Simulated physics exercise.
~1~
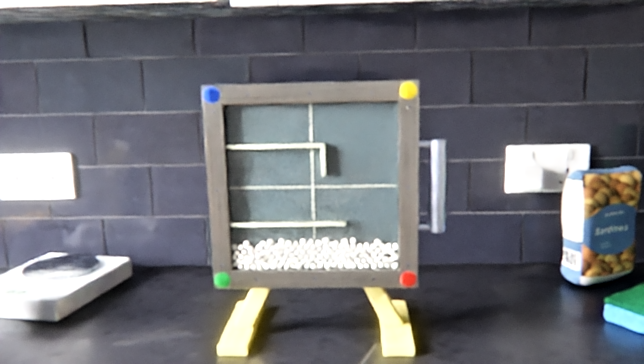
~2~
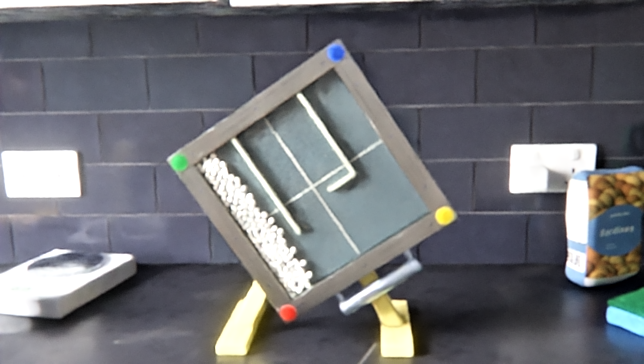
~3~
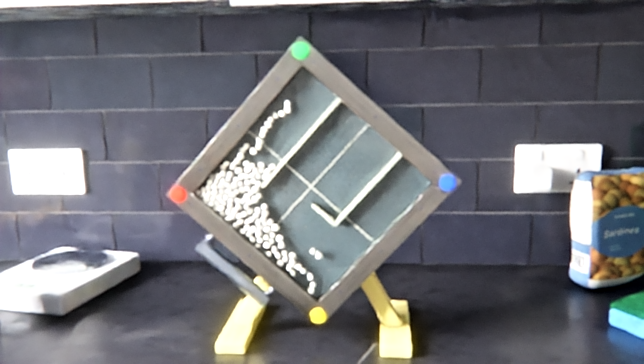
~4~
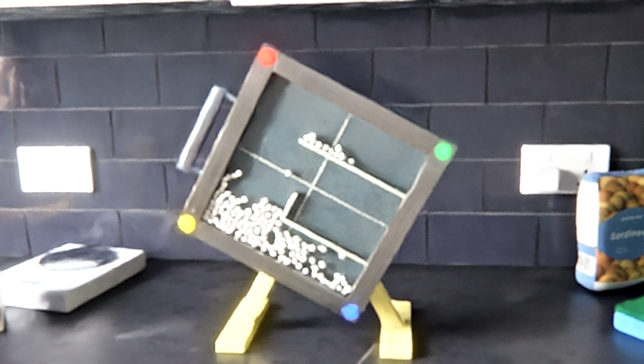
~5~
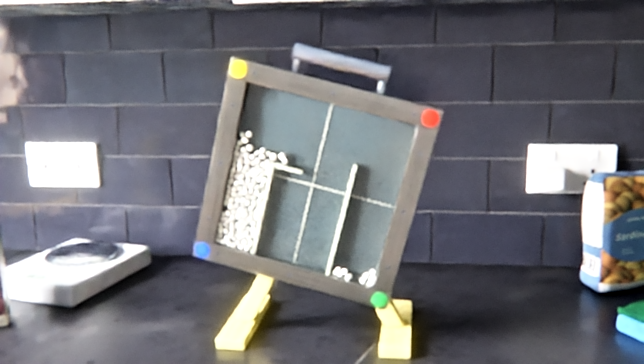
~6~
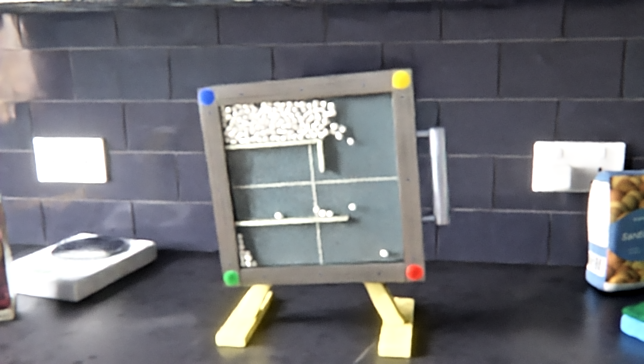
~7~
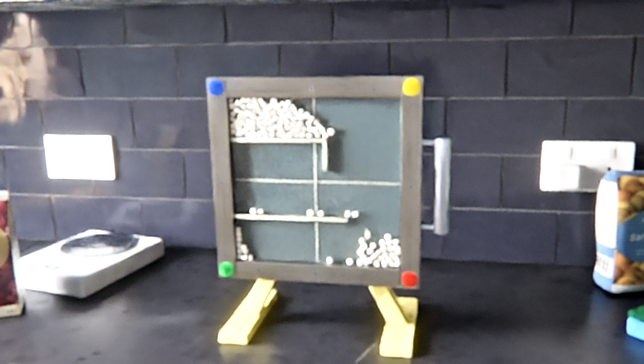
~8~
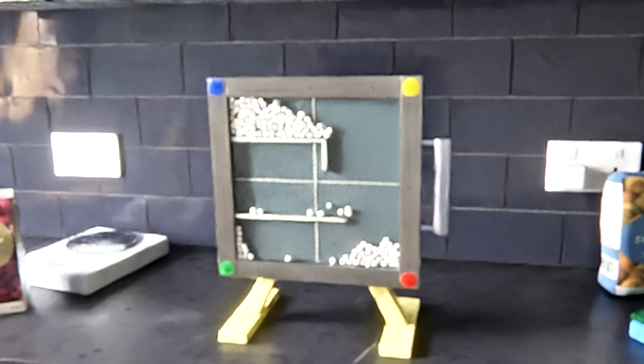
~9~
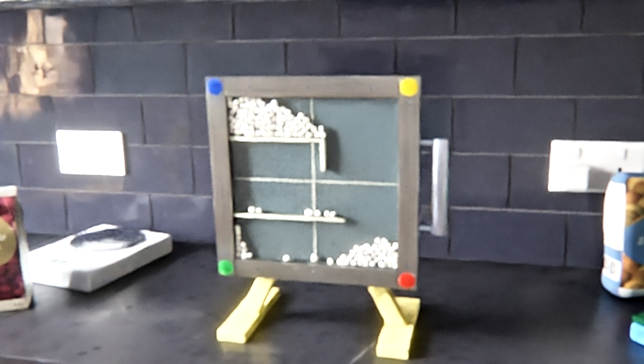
A square case with coloured corners and small white pellets made one full clockwise turn on its yellow stand, tumbling them around its inner ledges, then stopped upright with most heaped by the blue corner, a smaller pile near red and a few elsewhere.
